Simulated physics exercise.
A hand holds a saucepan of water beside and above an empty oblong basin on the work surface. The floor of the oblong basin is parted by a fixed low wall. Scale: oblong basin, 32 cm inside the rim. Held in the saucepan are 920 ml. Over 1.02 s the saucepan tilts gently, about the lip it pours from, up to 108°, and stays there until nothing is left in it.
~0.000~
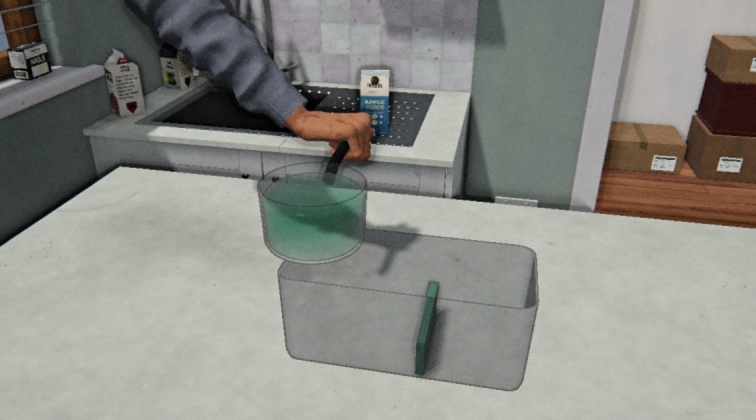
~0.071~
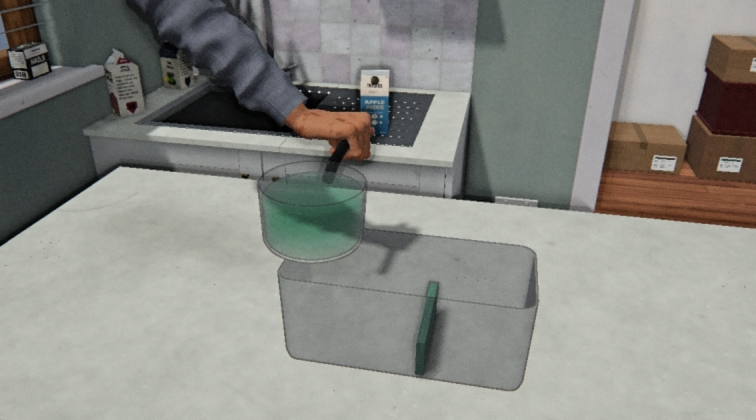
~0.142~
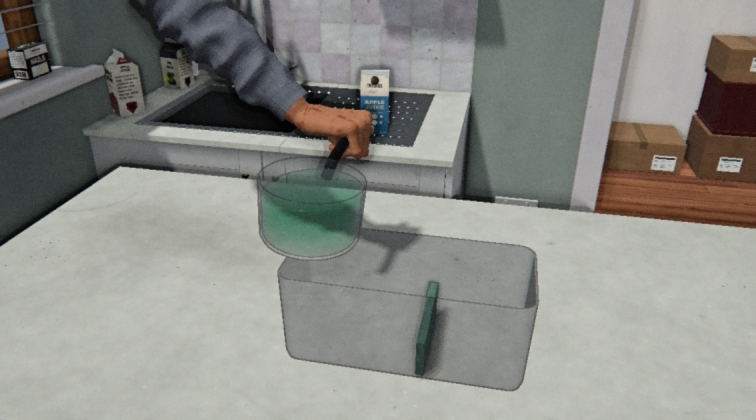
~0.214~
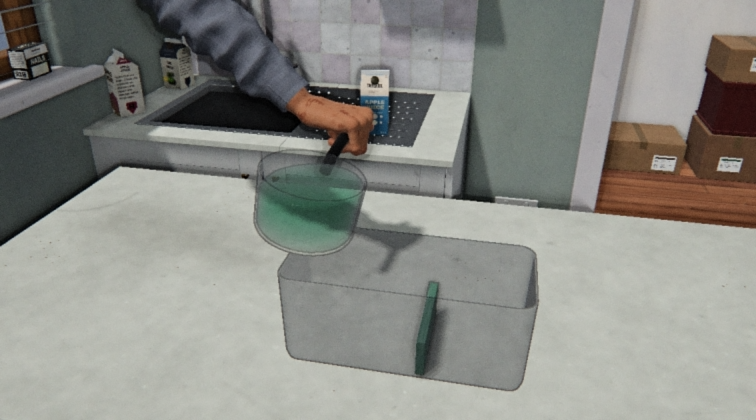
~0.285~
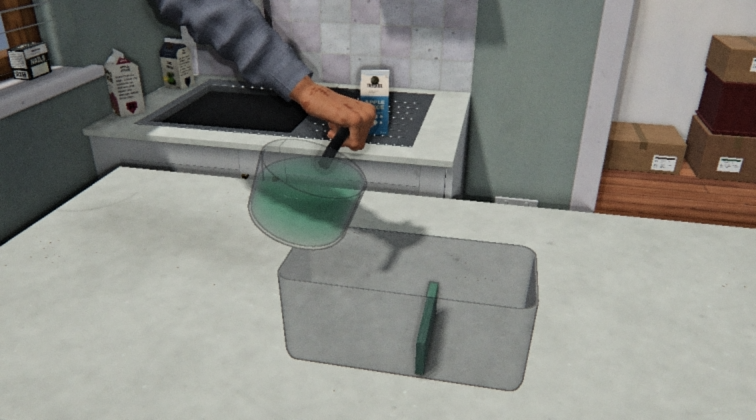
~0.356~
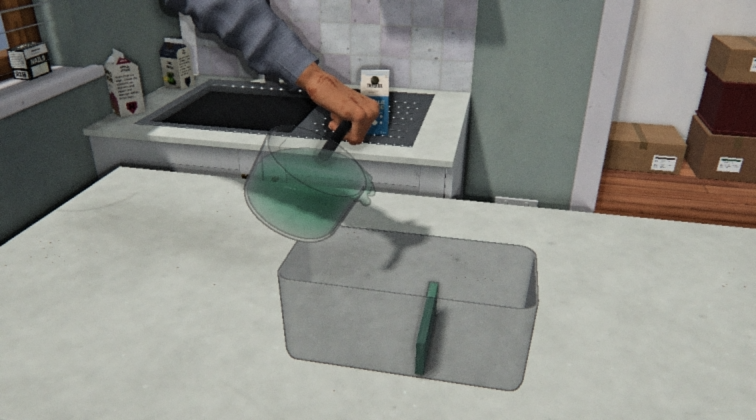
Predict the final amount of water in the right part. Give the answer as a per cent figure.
The right part ends with roughly 81 per cent.
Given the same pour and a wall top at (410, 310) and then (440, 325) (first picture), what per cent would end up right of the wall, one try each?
Some 90 in a hundred, then some 55 in a hundred.
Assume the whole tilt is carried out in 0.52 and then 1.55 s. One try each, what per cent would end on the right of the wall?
Try 1: 65 %; try 2: 80 %.
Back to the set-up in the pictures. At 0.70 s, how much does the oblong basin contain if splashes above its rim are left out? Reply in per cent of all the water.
About 22 per cent.
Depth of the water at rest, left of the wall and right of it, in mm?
Roughly 6 mm on the left side and 44 mm on the right side.
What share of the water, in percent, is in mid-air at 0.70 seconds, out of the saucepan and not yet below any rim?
I'd put it at about 36 percent.
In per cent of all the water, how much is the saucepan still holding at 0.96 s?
Some 6 per cent.
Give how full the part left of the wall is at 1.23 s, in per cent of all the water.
About 18 percent.
By 0.70 s the tilt is 85° and 42 per cent is still to pour, 9 is left of the wall and 13 right of it.
By 0.96 s the tilt is 107° and 6 per cent is still to pour, 12 is left of the wall and 71 right of it.
By 1.23 s the tilt is 108° and 0 per cent is still to pour, 17 is left of the wall and 81 right of it.
By 1.52 s the tilt is 108° and 0 per cent is still to pour, 18 is left of the wall and 81 right of it.
At rest 18 per cent lies left of the wall, 81 right of it and 1 outside.
